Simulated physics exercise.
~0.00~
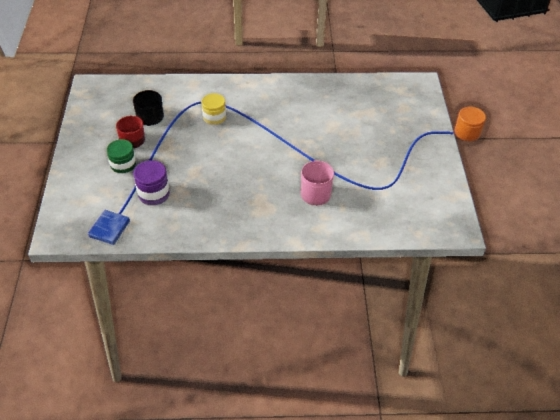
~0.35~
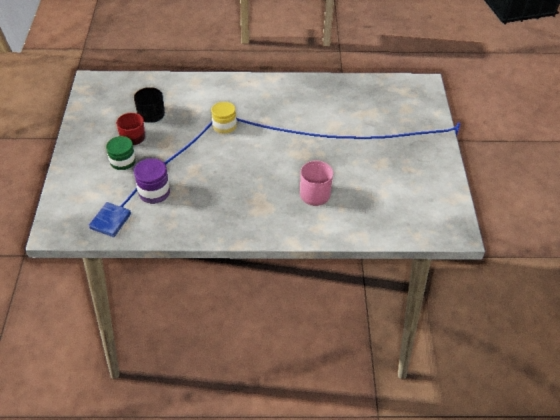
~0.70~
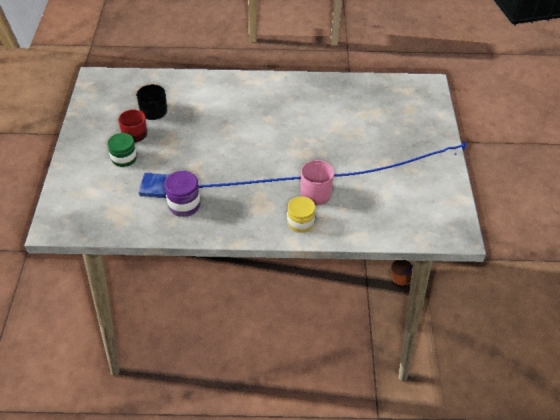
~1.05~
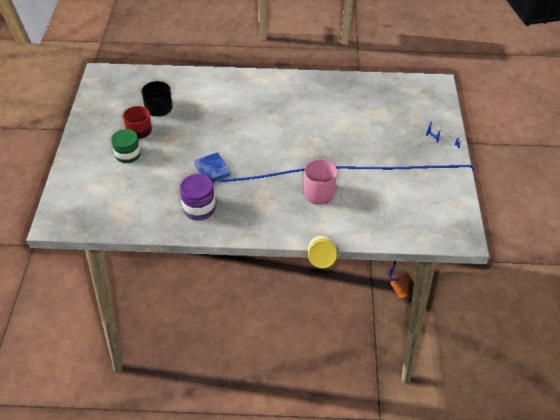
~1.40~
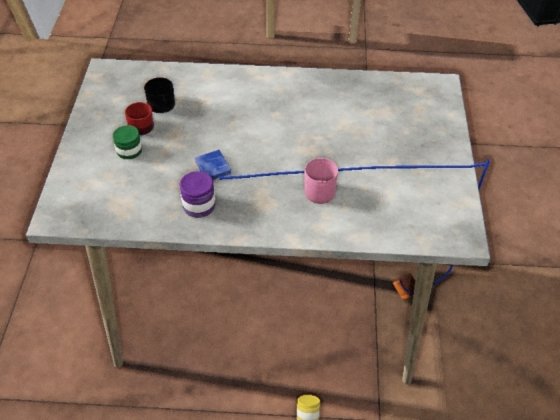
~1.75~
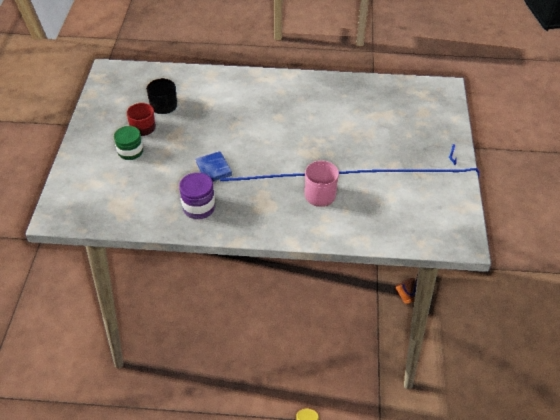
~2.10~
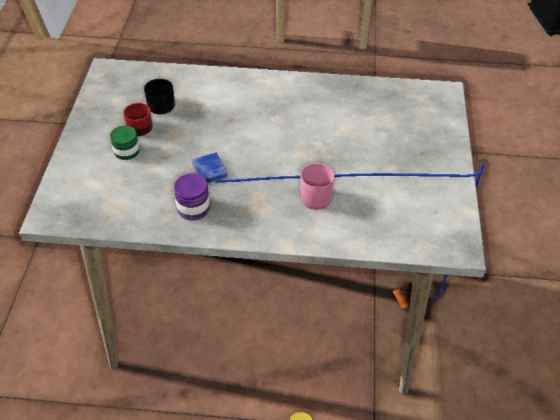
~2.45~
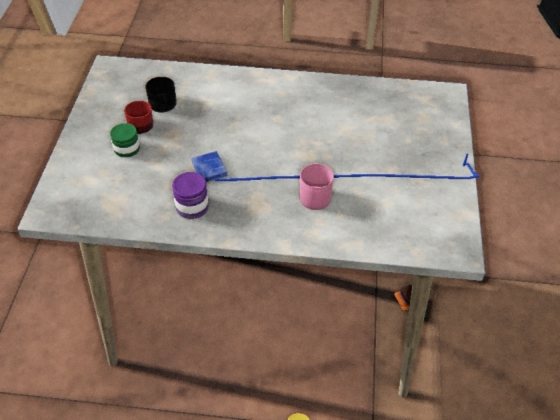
An orange speaker dropped off the table's right edge, pulling the blue phone by a thin cable that swept the yellow tin off the front and nudged the purple tin. The phone stopped behind the purple tin, with the other containers still standing.
